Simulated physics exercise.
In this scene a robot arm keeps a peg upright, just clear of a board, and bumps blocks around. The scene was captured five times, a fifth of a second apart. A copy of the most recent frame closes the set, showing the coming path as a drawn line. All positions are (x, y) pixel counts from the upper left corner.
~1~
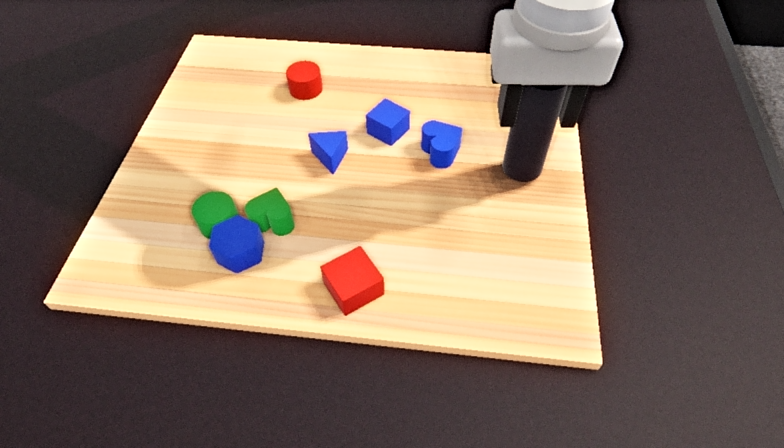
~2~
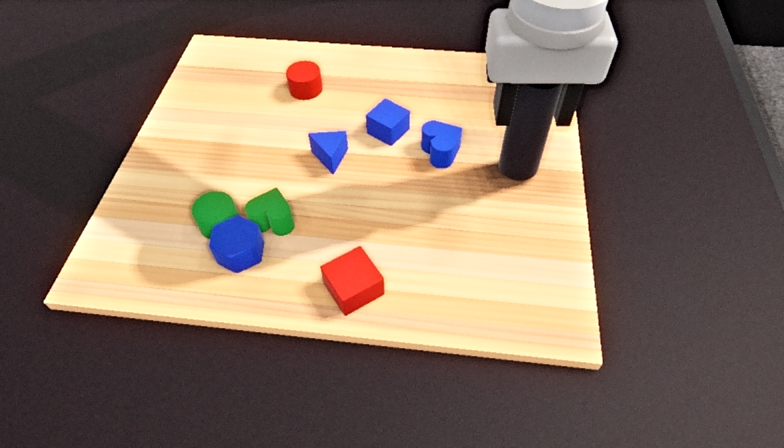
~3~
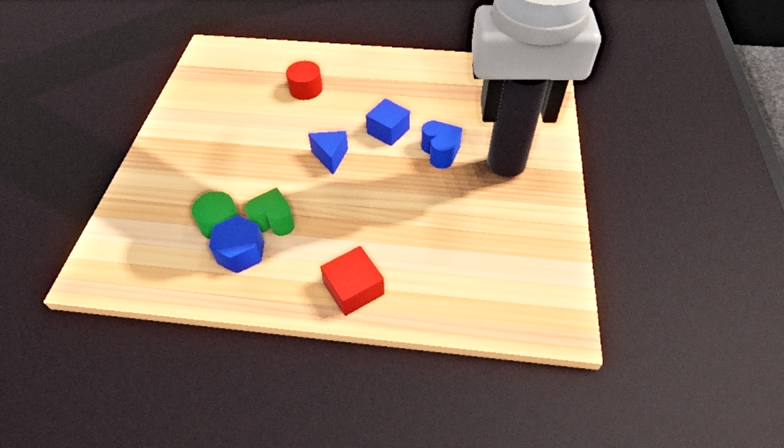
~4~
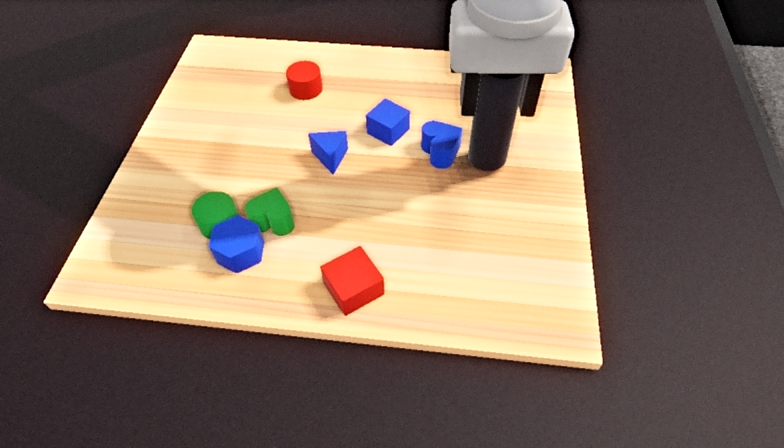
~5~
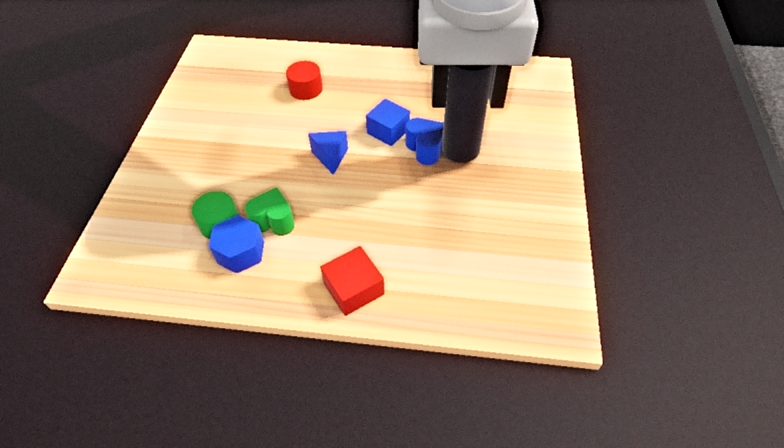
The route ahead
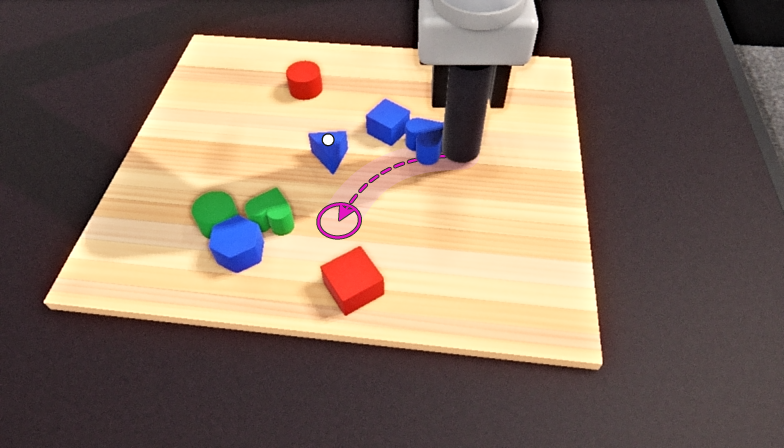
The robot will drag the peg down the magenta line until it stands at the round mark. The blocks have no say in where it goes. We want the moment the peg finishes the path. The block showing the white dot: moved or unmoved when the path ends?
It keeps its position.
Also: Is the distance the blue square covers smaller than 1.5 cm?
No, it doesn't check out.
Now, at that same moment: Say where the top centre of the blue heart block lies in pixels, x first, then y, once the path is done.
For the centre of its top, I'd go with (368, 129).
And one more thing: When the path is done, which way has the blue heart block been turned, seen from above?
It swings round clockwise.
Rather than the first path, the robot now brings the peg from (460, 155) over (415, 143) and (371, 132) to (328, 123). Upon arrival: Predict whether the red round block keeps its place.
The red round block moves.
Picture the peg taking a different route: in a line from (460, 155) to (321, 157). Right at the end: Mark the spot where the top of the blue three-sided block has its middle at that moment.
At pixel (285, 139).
The drawn path runs from (460, 155) by way of (410, 161) and (368, 184) to (339, 220); the dot is on the blue three-sided block.
The first path, step by step. One third of the way, peg at (410, 156); blue square at (367, 103), turned 35° clockwise; blue heart block at (378, 128), turned 35° clockwise.
Two thirds of the way, peg at (367, 178); blue square at (366, 102), turned 40° clockwise; blue heart block at (368, 129), turned 50° clockwise.
At the end, peg at (338, 215); blue three-sided block not moved; blue square at (366, 102), turned 40° clockwise; blue heart block at (368, 129), turned 50° clockwise.
